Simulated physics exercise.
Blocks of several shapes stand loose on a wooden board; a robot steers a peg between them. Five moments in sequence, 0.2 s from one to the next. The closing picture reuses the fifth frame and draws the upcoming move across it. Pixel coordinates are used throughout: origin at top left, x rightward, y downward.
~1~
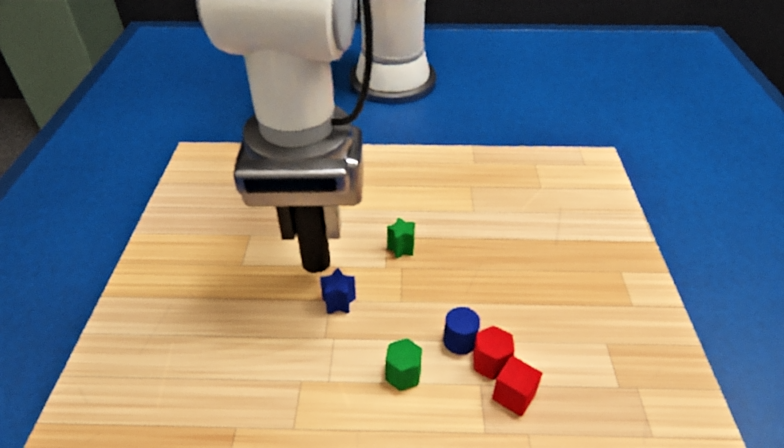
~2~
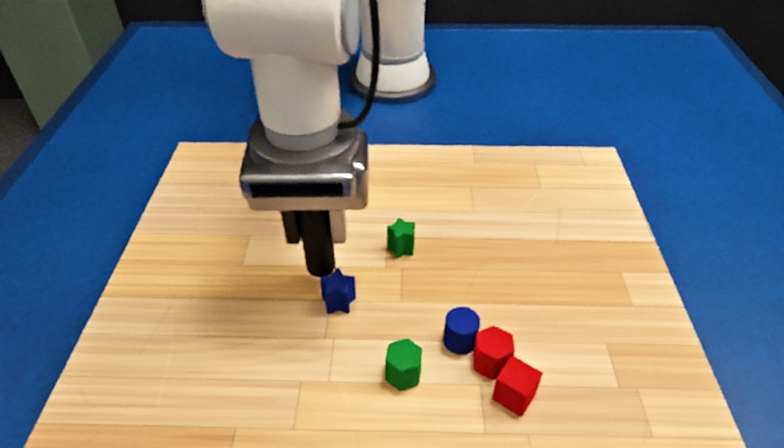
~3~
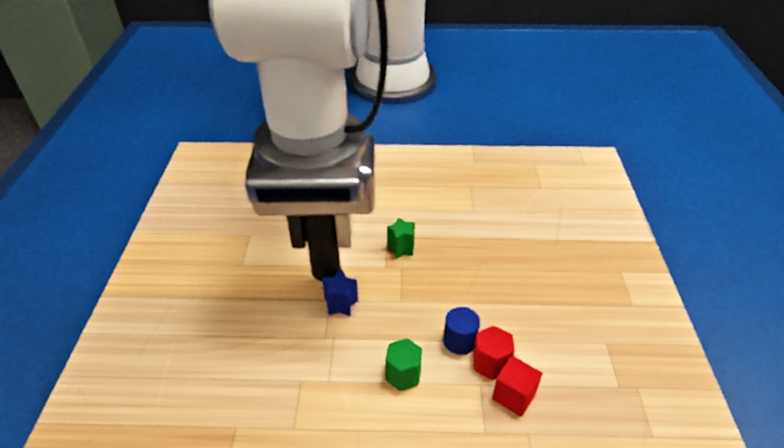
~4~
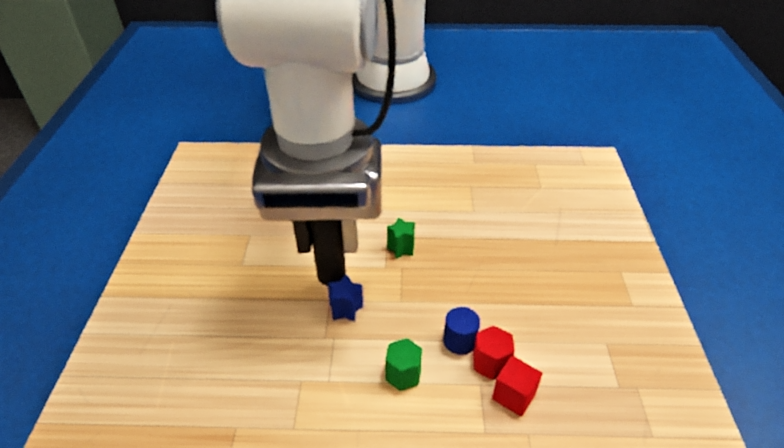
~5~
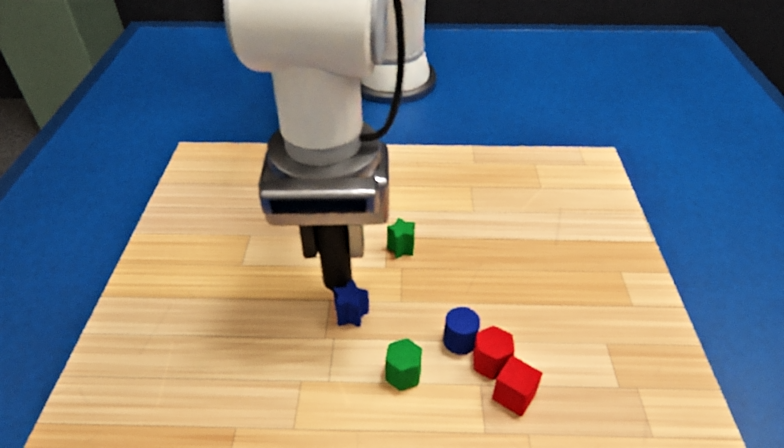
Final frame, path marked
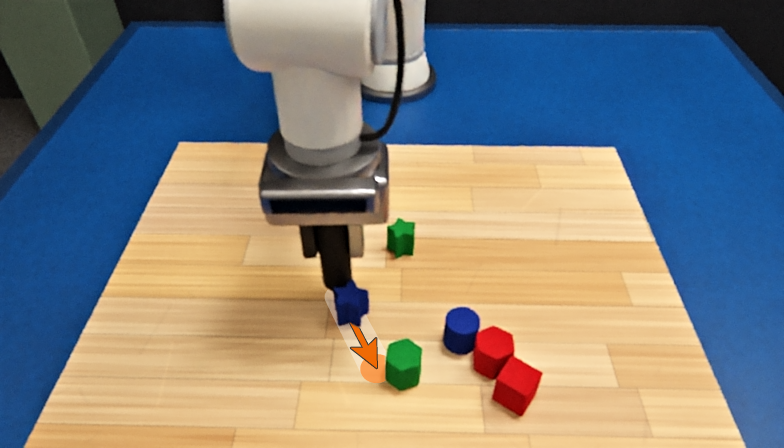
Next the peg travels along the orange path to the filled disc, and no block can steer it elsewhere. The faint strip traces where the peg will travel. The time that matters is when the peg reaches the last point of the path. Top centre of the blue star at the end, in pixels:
I'd say the blue star ends with its top centre at (390, 372).
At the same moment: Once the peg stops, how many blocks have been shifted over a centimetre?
I predict two.
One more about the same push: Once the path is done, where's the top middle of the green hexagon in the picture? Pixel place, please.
I'd guess (428, 377).
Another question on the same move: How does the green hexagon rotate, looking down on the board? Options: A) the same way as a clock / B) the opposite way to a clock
My pick is B.
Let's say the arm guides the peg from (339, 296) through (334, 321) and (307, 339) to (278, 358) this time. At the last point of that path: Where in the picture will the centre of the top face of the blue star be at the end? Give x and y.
At roughly (352, 315).
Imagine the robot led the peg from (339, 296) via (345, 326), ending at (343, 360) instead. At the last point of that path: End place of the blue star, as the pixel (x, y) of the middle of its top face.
It is at (367, 352).
The drawn path runs straight from (339, 296) to (377, 368).
On the path given first. Halfway along, peg (356, 316); blue star (370, 330).
At the end, peg (376, 353); blue star (390, 372); green hexagon (428, 377), turned 45° anticlockwise; blue round block not moved.
